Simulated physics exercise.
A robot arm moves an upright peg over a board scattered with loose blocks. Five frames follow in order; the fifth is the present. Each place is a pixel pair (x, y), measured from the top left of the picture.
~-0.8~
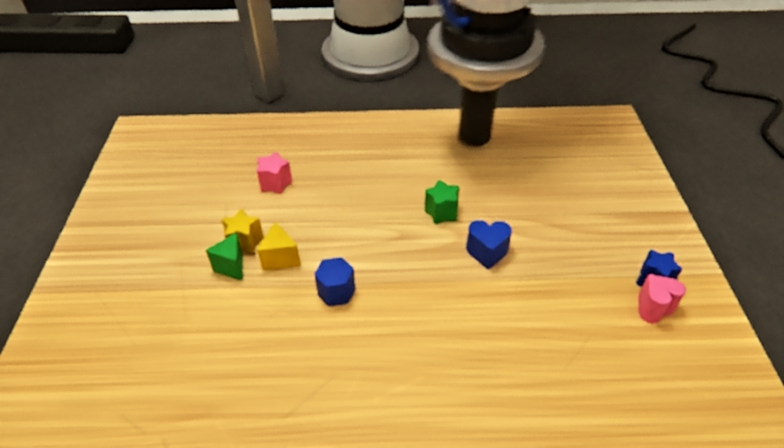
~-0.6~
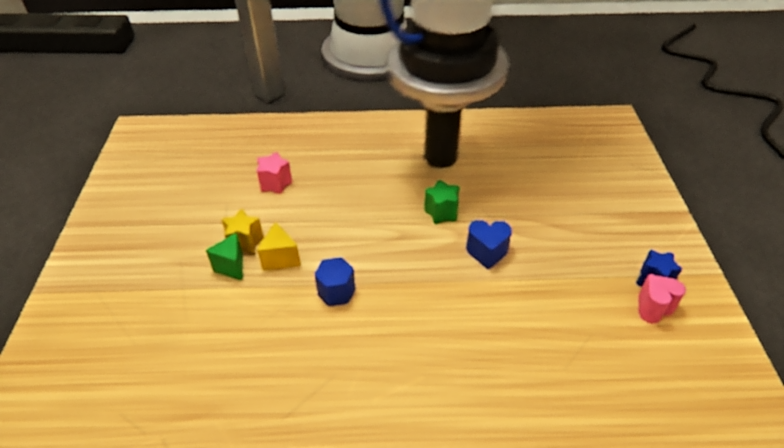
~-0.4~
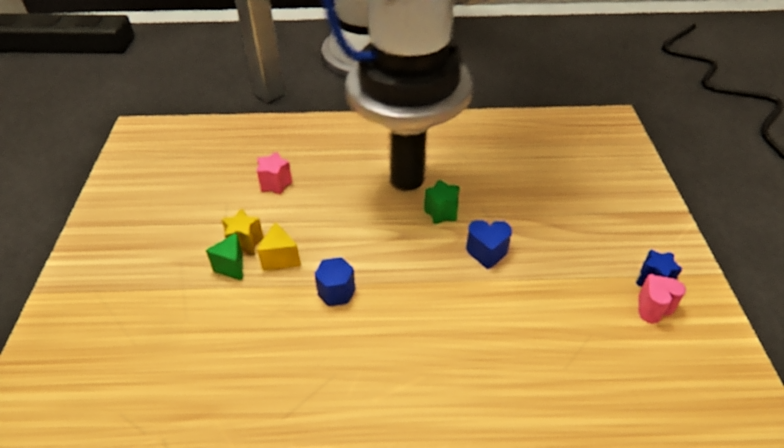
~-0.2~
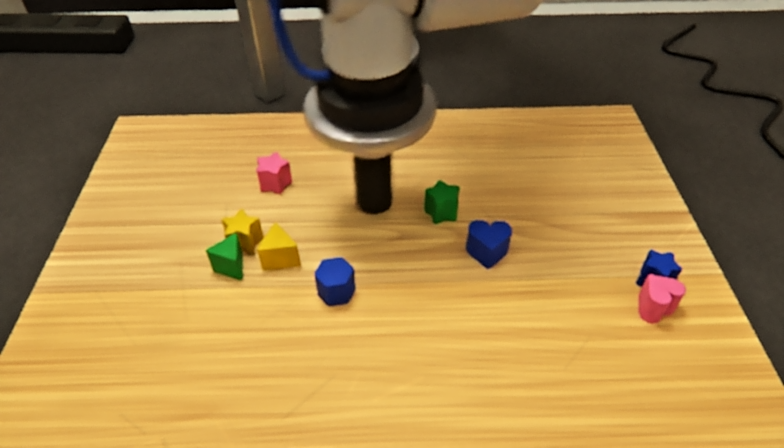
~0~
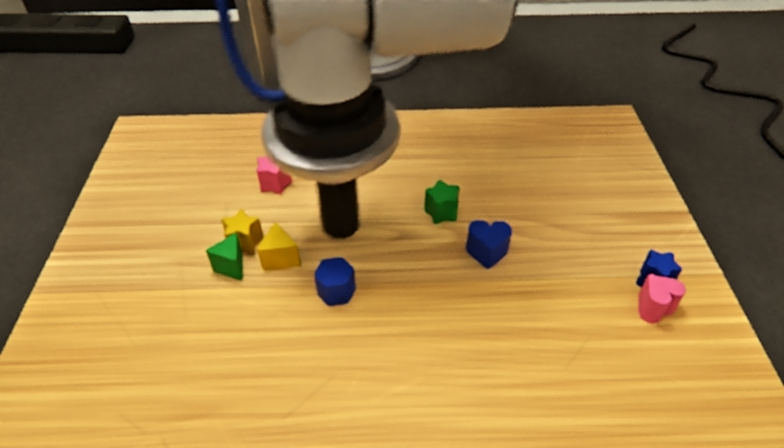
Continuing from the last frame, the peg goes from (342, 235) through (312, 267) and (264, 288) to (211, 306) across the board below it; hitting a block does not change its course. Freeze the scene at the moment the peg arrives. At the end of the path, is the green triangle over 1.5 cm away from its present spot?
Final answer: No.
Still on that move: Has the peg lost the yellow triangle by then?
Yes, that is what happens.
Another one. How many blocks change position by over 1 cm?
Total: One.
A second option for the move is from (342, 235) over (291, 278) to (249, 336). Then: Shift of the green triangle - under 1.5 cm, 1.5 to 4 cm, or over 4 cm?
It goes under 1.5 cm.
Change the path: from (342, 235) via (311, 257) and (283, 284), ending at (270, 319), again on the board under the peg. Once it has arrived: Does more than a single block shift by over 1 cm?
I'd say no.
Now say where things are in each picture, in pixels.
The first frame shows tip of the peg at (474, 137), middles of tops, green triangle at (226, 247), yellow triangle at (277, 238), blue six-sided block at (334, 271).
The second frame shows peg at (441, 157), nothing pushed.
The third frame shows peg at (407, 179), nothing pushed.
The fourth frame shows peg at (374, 202), nothing pushed.
The fifth frame shows peg at (341, 225), green triangle at (226, 247), yellow triangle at (277, 238), blue six-sided block at (334, 271).
What follows on the original path. One third of the way, peg at (309, 258); yellow triangle at (272, 240), turned 25° clockwise.
Two thirds of the way, peg at (261, 279); yellow triangle at (248, 245), turned 95° clockwise.
At the end, peg at (208, 296); green triangle at (222, 247), turned 15° clockwise; yellow triangle at (246, 245), turned 100° clockwise; blue six-sided block unmoved.
